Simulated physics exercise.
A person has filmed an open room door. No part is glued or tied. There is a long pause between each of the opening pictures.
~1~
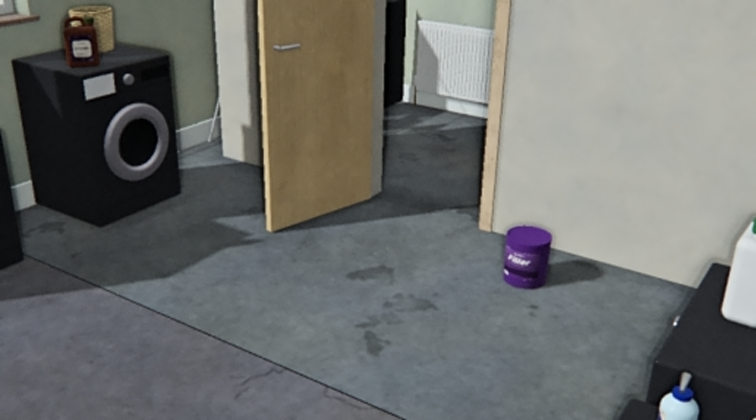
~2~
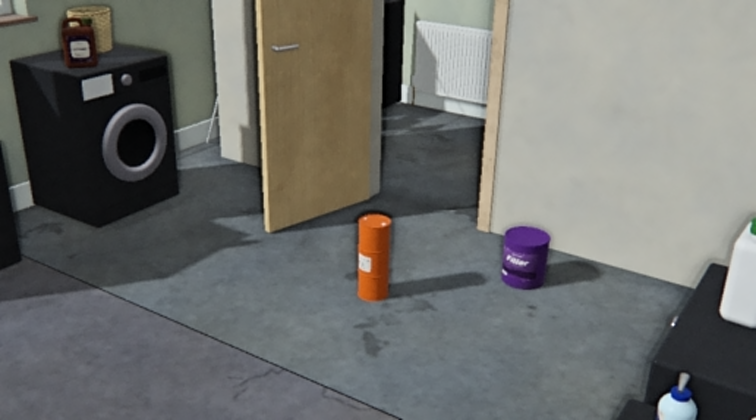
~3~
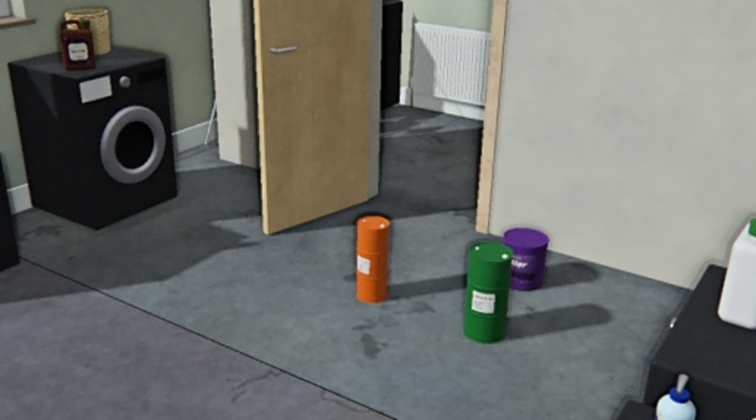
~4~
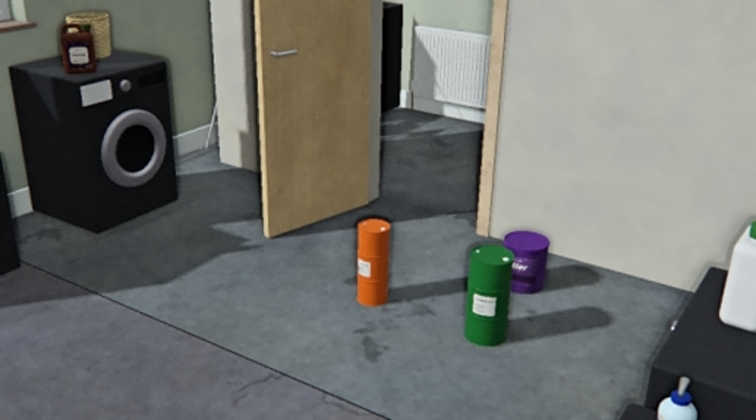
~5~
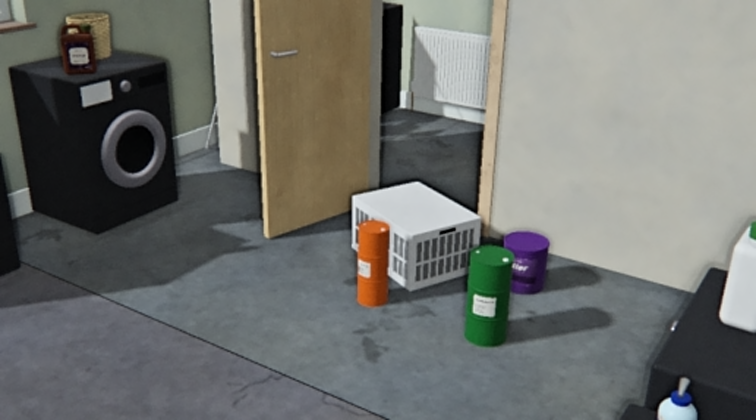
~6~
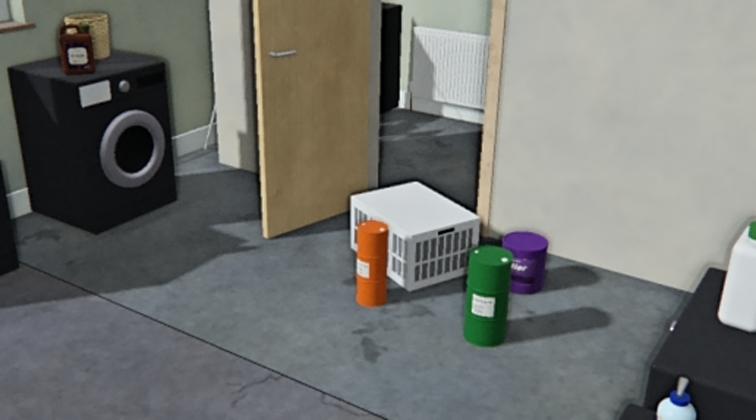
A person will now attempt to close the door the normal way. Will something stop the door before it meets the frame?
Yes, it gets stopped.
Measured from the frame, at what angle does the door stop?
Near 65° open.
Then, 0.70 s on from there, door at 91°.
Then, 1.10 s on from there, door at 77°.
In the end, door at 65°; all 4 unmoved. At the end, from the last picture's camera, white chest near (414, 233).
